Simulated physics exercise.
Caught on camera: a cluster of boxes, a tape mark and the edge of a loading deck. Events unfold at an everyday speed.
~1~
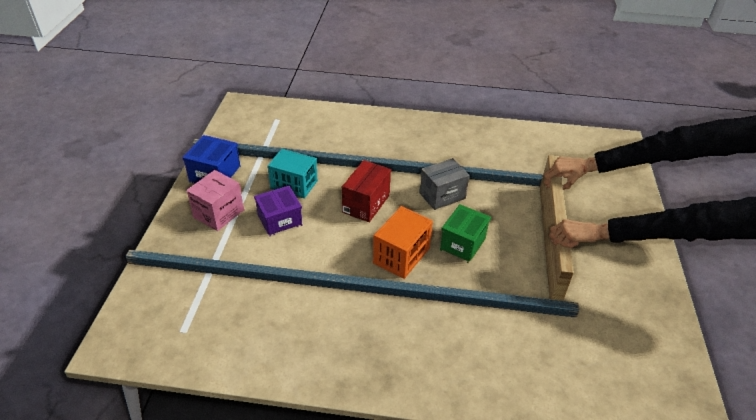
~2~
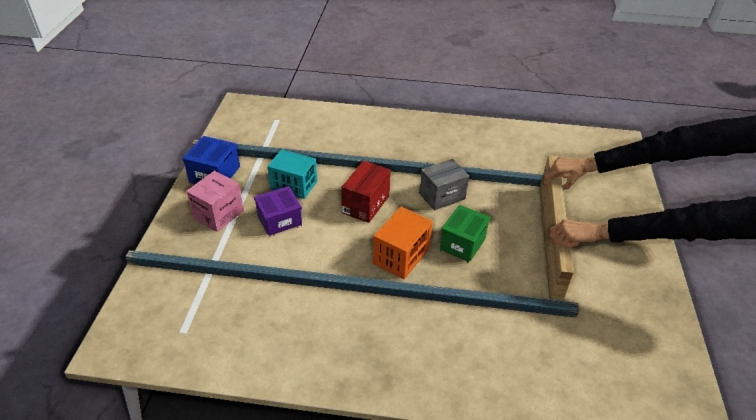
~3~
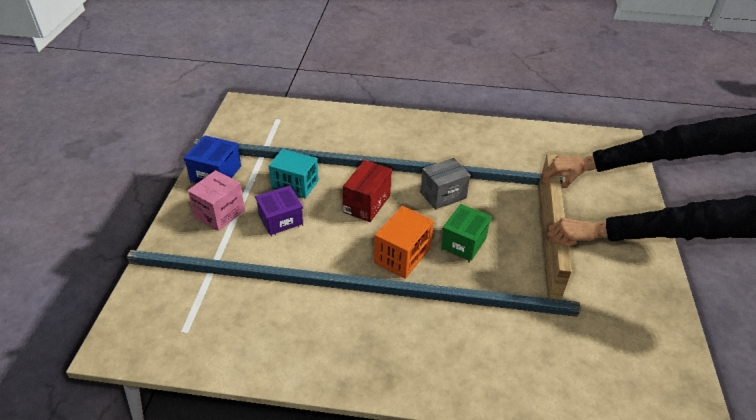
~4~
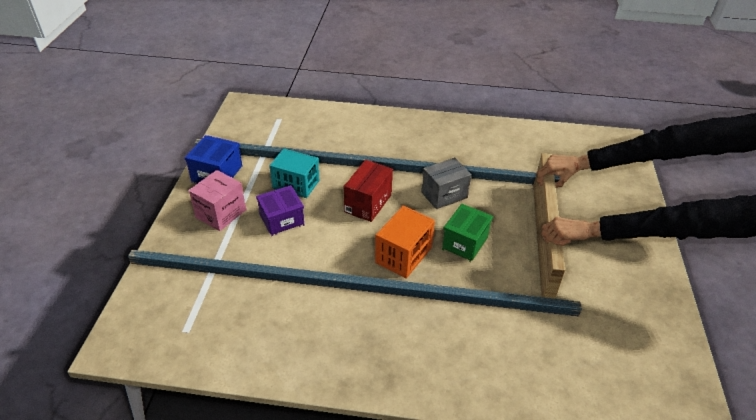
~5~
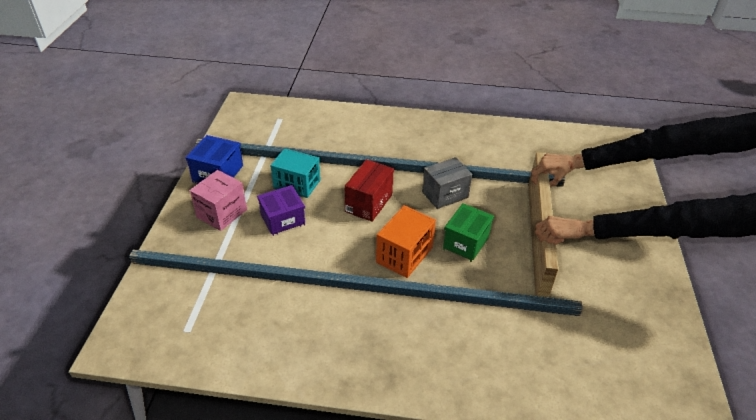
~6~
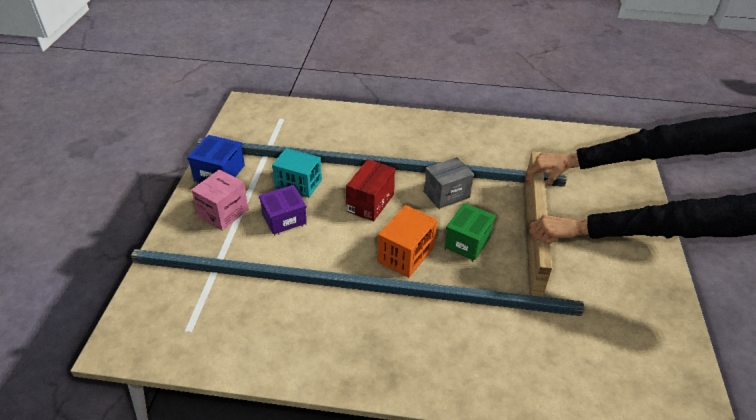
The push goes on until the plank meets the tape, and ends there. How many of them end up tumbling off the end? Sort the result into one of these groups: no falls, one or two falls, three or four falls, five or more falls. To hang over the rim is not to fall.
One or two falls.
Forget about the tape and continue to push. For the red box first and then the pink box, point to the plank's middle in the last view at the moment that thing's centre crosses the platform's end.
I'd put it close to (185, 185), and close to (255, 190) for the other one.
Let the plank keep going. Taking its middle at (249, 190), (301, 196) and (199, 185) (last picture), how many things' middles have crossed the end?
Respectively 2, 0 and 4.
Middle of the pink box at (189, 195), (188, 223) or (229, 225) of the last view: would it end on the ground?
Taking the starts in order, it falls away, then keeps its place, then keeps its place.
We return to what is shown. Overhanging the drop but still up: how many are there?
The number is 0.
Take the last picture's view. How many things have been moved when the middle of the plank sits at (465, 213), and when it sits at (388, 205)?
Answer - first 3, then 4.
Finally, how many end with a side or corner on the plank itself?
In contact: 4.
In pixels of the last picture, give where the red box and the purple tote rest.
Near (233, 179) and (189, 199).
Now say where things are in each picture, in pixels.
Blue tote (213, 162); pink box (216, 201); purple tote (279, 211); plank (555, 225); tape (239, 207), in the first picture.
Pink box (216, 201); red box (366, 192), in the second picture.
Purple tote (280, 211); green tote (466, 233), in the third picture.
Blue tote (215, 163); turquoise crate (295, 173), in the fourth picture.
Pink box (219, 200); plank (542, 222), in the fifth picture.
Blue tote (218, 162); pink box (221, 200); purple tote (283, 210); plank (536, 221); tape (243, 206), in the sixth picture.
Soon after, none off yet; blue tote at rest near (218, 162); pink box at rest near (221, 200); purple tote at rest near (283, 210).
Then, none off yet; blue tote moved a little near (215, 160); pink box moved about its own width near (195, 196); purple tote moved about its own width near (235, 208).
By the end, the number that fall off is one or two; fallen, pink box and blue tote.
